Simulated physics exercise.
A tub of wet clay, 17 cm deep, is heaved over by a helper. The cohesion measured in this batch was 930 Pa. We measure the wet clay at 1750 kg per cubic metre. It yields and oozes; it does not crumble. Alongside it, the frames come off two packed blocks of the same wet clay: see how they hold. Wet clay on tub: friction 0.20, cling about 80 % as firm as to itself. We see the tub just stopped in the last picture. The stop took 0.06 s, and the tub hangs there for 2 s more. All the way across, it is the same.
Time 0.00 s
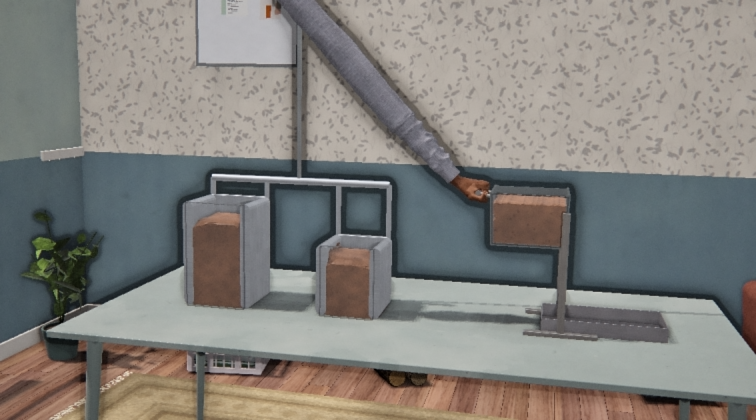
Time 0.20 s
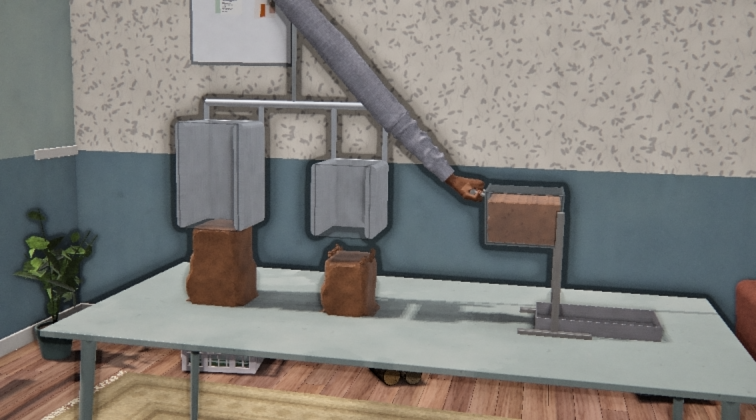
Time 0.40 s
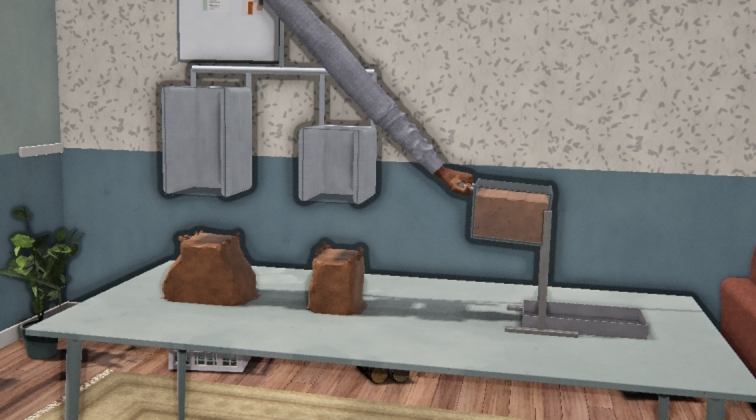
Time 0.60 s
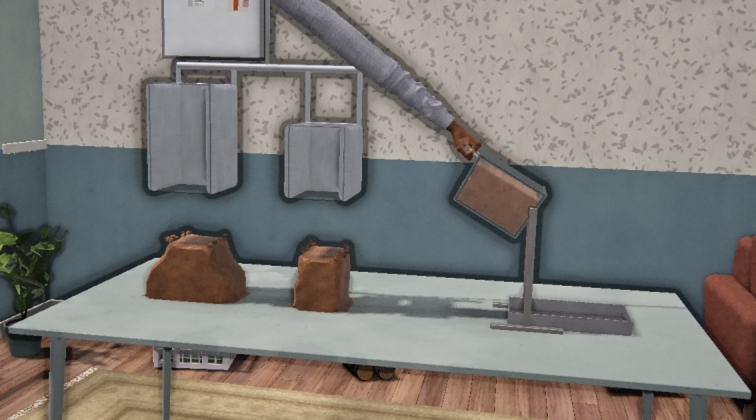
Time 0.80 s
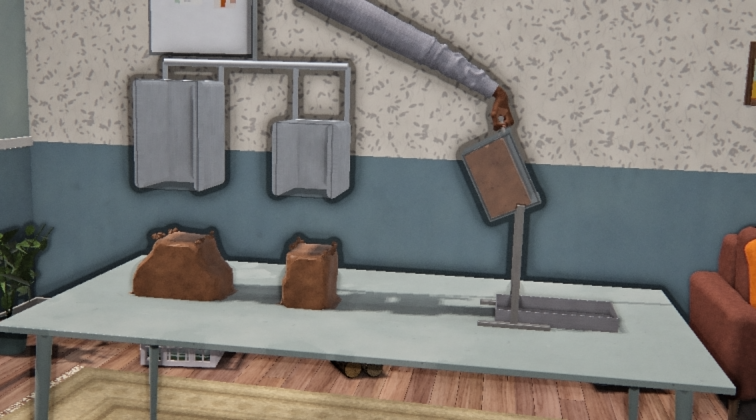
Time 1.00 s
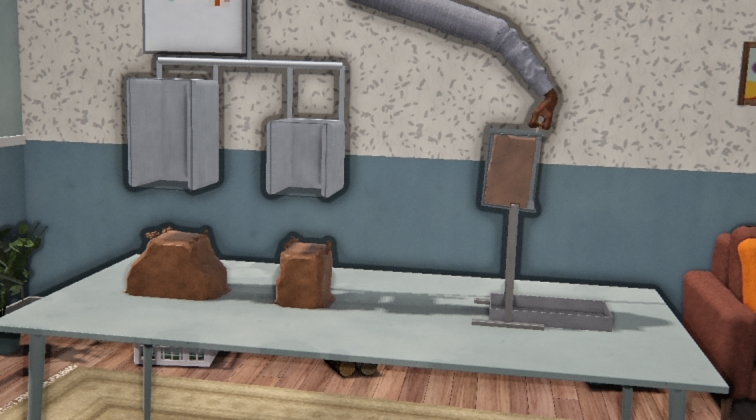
In a room with speckled cream wallpaper above blue-green paneling, a pale table is seen from the front and slightly above. Two grey boxes on a frame enclose brown clay blocks at left, and a grey-sleeved arm holds a clay-filled tub on a stand at right. The boxes lift away, the left block slumps wider, and the arm tilts the tub upright as the view drifts right.
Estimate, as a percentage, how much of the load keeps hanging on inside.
42 %.
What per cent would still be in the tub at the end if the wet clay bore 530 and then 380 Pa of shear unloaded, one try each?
It'd be some 40 percent the first time and some 40 percent the second.
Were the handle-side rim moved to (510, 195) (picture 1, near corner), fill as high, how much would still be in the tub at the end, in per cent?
100 %.
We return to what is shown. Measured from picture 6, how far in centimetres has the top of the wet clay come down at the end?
12 cm.
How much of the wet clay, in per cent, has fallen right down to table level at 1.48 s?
By then close to 0 % is down.
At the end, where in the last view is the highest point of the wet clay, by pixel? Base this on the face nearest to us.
At about (518, 173).
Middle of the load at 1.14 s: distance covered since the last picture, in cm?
Shift: Some 4 cm.
After 1.14 s, the tub is at 93 degrees and holds 97 %.
After 1.31 s, the tub is at 93 degrees and holds 63 %.
After 1.48 s, the tub is at 93 degrees and holds 42 %.
After 1.65 s, the tub is at 93 degrees and holds 42 %.
After 3.00 s, the tub is at 93 degrees and holds 42 %.
